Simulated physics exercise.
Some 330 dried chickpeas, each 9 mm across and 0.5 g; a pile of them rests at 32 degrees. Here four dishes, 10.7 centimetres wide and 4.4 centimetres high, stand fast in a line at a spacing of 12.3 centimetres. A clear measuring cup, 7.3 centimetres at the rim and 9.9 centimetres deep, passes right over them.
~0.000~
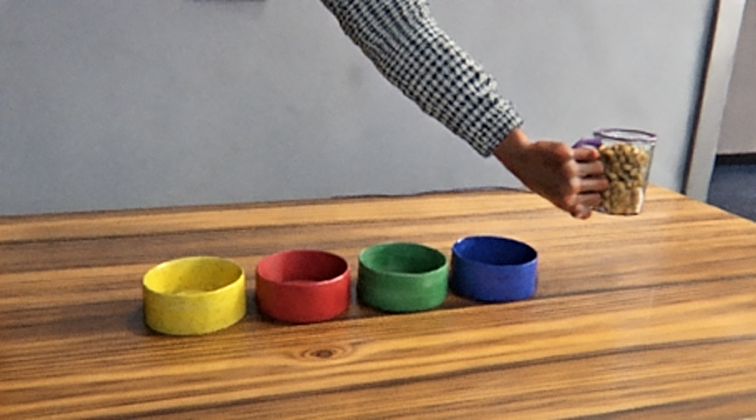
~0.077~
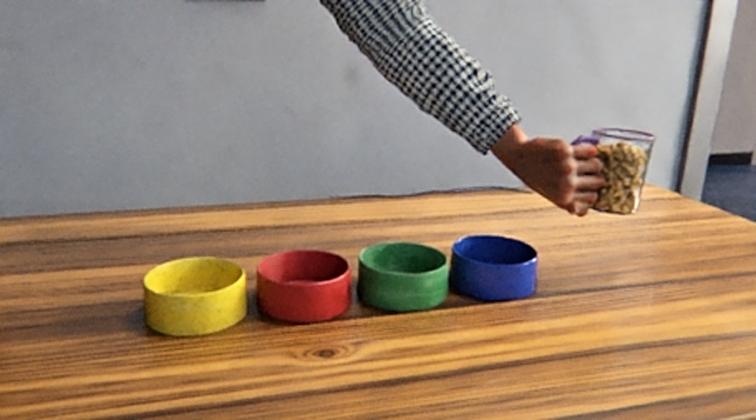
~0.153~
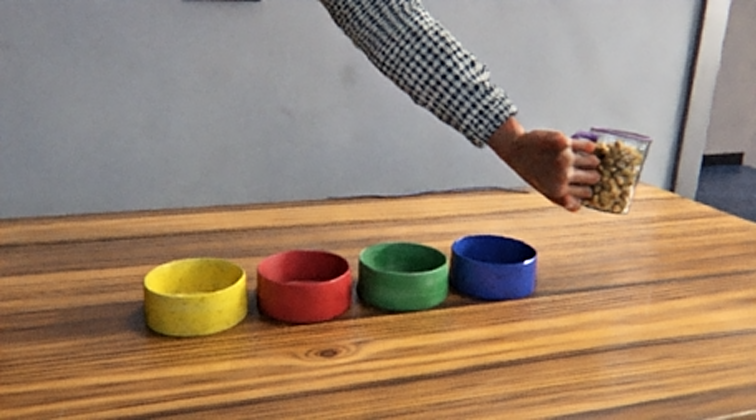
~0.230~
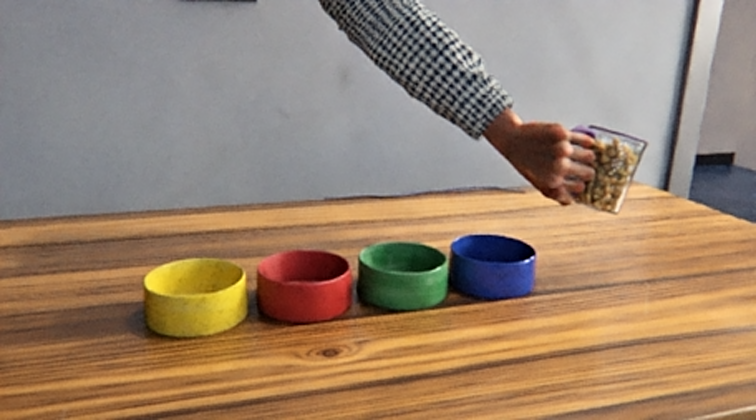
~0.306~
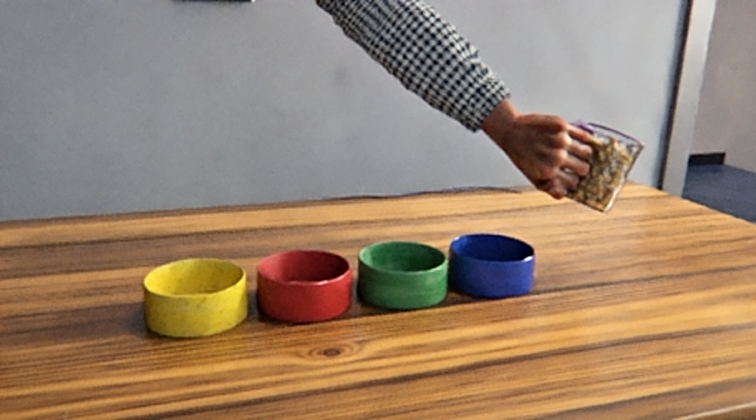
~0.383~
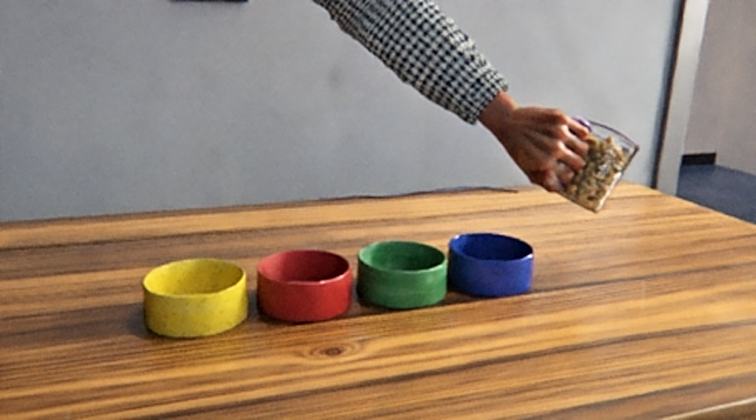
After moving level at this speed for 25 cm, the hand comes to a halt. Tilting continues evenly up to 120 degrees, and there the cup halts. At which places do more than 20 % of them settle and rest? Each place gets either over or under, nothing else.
Here is the list: Red dish under, blue dish under, green dish under, yellow dish under, counter over.
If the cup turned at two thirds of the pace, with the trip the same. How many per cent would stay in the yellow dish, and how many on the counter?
Then the yellow dish would get 0 and the counter 80.
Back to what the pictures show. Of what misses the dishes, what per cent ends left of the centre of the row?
Roughly 0 per cent of them.
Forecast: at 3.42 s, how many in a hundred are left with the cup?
Somewhere near 0 per cent.
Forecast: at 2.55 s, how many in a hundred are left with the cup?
Load share: Near 0 percent.
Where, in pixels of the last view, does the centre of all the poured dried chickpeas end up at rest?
Roughly pixel (574, 265).
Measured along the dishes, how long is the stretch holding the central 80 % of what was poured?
11 centimetres.
After 1.68 s, tilt 120 degrees; cup holds 15 %.
After 2.55 s, tilt 120 degrees; cup holds 0 %.
After 3.42 s, tilt 120 degrees; cup holds 0 %.
At rest (3.7 s), red 0 %, blue 0 %, green 0 %, yellow 0 %, counter 100 %.
